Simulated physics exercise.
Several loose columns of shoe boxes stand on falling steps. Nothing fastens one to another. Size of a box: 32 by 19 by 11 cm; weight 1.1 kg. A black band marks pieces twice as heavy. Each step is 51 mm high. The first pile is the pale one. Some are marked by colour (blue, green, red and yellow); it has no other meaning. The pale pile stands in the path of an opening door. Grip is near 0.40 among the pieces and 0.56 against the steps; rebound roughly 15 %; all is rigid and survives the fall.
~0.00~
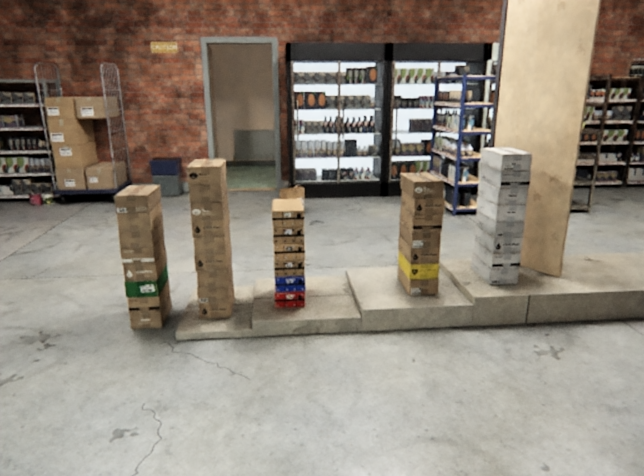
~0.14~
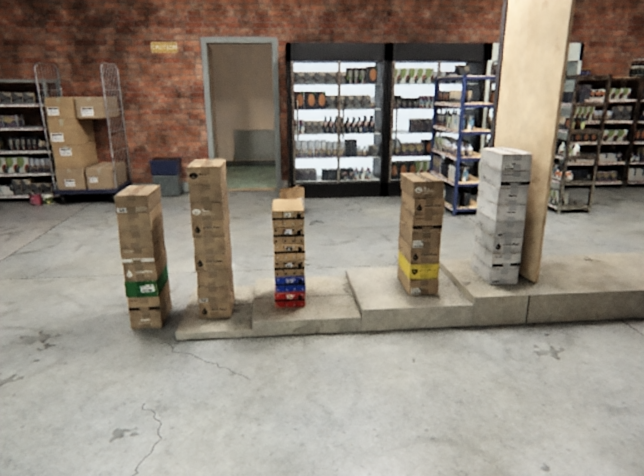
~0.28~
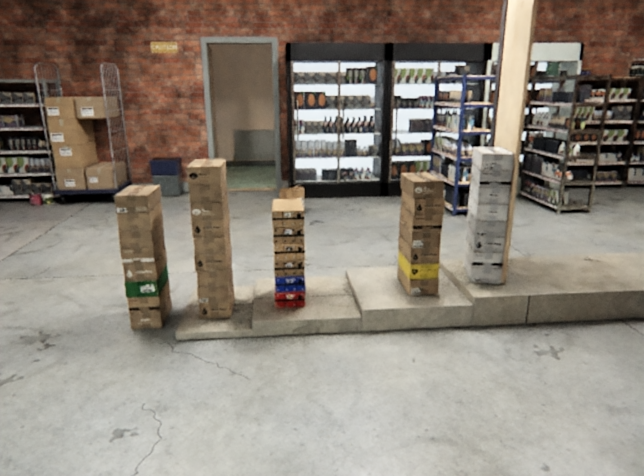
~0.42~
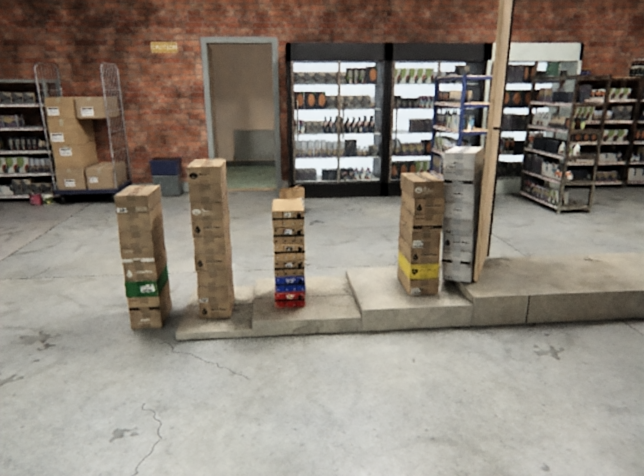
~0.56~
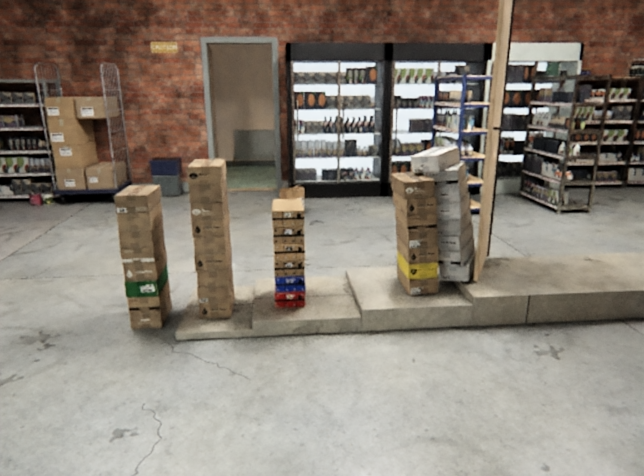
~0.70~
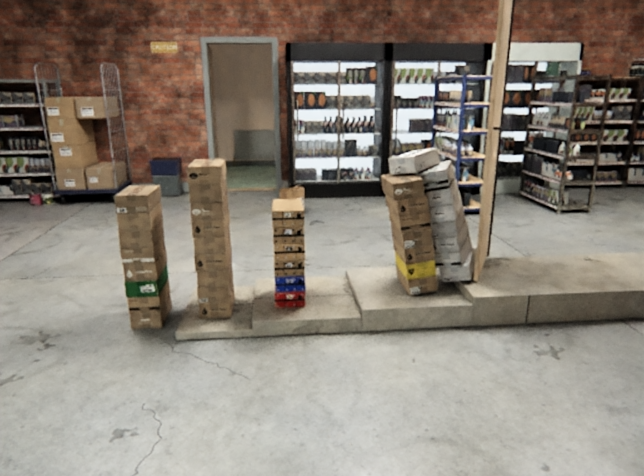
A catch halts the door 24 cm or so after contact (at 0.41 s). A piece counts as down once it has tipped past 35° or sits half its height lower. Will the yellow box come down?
That box falls.
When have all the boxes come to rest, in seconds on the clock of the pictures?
Around 3.0 s.
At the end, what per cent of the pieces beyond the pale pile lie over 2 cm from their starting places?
Shifted: 40 per cent.
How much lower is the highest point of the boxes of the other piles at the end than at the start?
Roughly 0 cm.
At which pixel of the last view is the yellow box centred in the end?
At about (377, 274).
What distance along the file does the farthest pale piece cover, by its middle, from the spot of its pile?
Roughly 125 cm along.
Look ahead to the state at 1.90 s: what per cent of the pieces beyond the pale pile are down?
By then 25 per cent.
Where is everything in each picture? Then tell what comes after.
In the first picture (places mark the middle of the side facing us), door edge (597, 22) 30° before square; yellow box (424, 272); green box (141, 290); blue box (290, 285); the rest undisturbed.
The second picture shows door edge (571, 20) 9° before square; yellow box (424, 272).
The third picture shows door edge (533, 20) 12° past square; yellow box (424, 272).
The fourth picture shows door edge (500, 21) 29° past square; yellow box (424, 272).
The fifth picture shows door edge (500, 21) 29° past square, top of the pale pile leaning 9°; yellow box (423, 271); 5 disturbed, none down.
The sixth picture shows door edge (500, 21) 29° past square, top of the pale pile leaning 11°; yellow box (421, 270) leaning 8°; green box (141, 290); blue box (290, 285); steepest lean 8°, the box at (409, 190); 7 disturbed, none down.
After 0.98 s, 1 of the pale pile down; none of the 30 other boxes down, 7 disturbed; yellow box leaning 22°.
After 1.26 s, 8 of the pale pile down; 7 of the 30 other boxes down; yellow box leaning 51°.
After 1.90 s, 8 of the pale pile down; 7 of the 30 other boxes down; yellow box on its side; blue box shifted 26 mm.
At rest (3.0 s), 8 of the pale pile down; 7 of the 30 other boxes down; yellow box on its side; blue box shifted 25 mm; red box unmoved. As the last picture would show them, middles, yellow box near (377, 274), blue box near (286, 275).
